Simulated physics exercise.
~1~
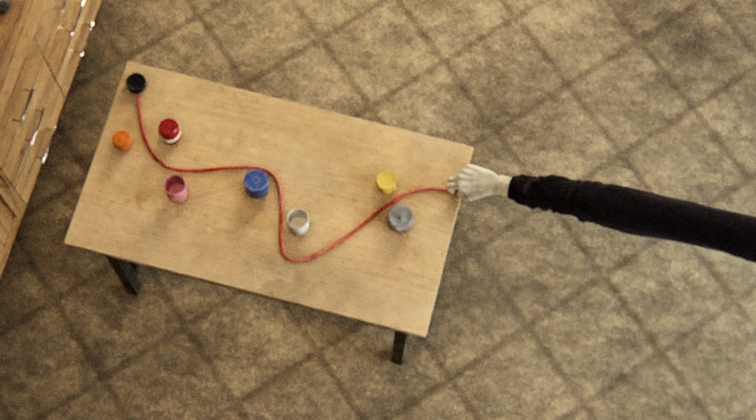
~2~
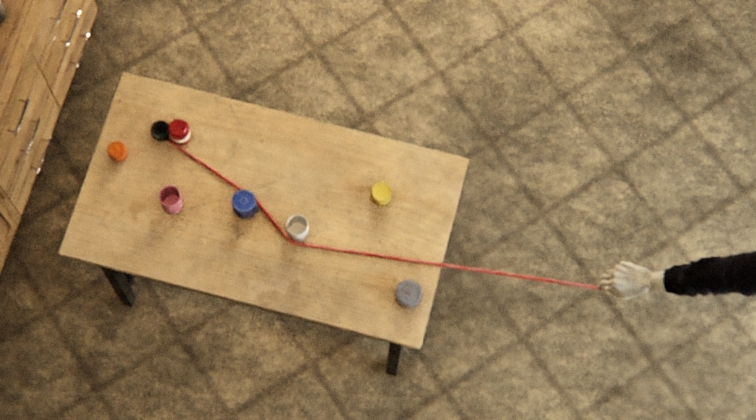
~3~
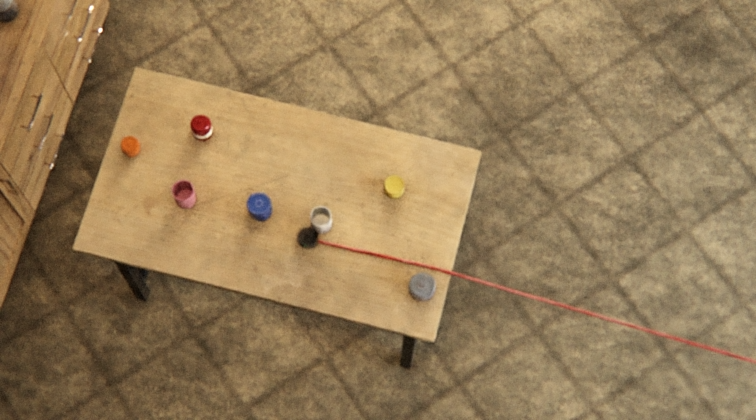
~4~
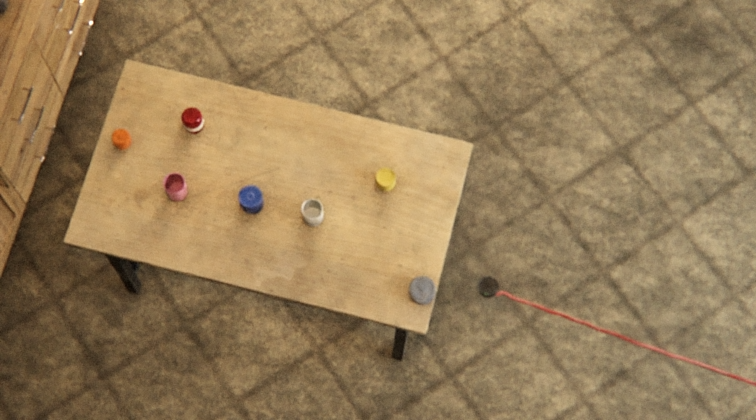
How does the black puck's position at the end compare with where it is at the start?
At the start the black puck sits near the upper left corner of the table. By the end it is off the table, just beyond the lower part of its right edge.
